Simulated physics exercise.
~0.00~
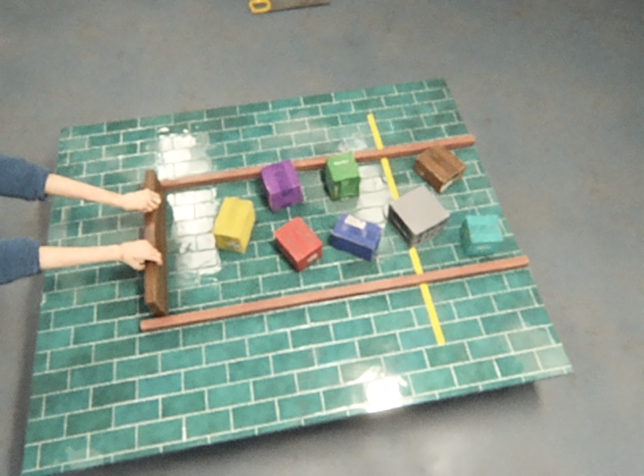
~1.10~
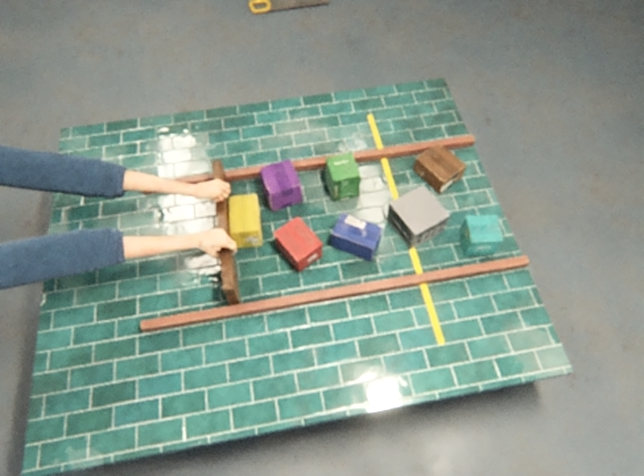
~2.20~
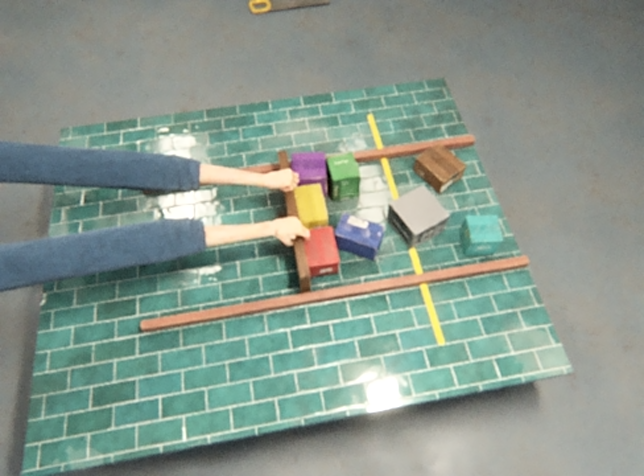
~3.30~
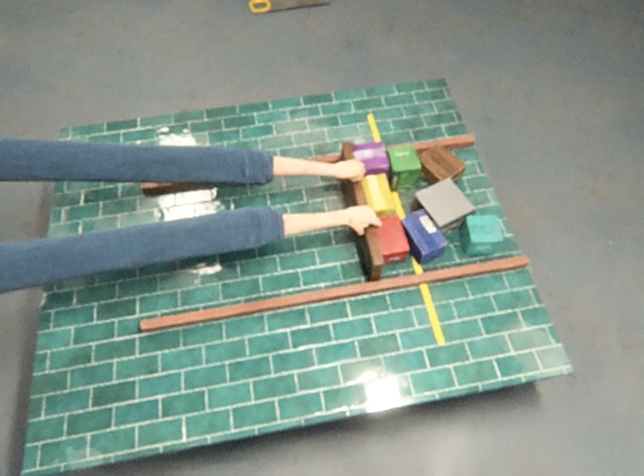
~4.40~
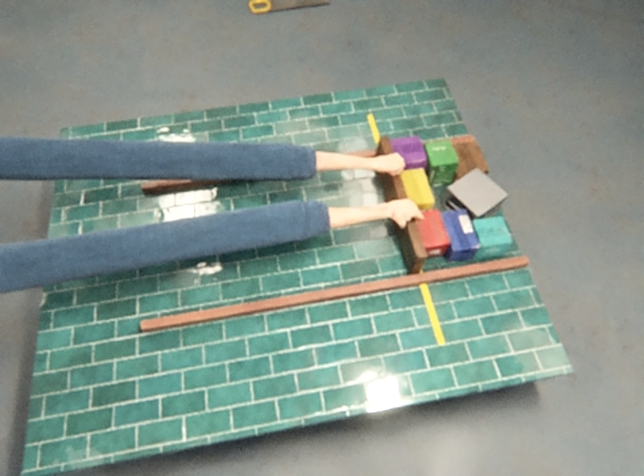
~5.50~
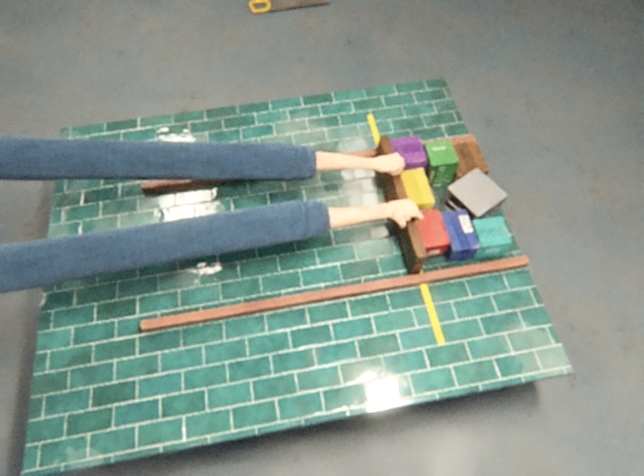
A wooden plank, pushed right by two hands, gathers colourful boxes and stops near yellow tape.
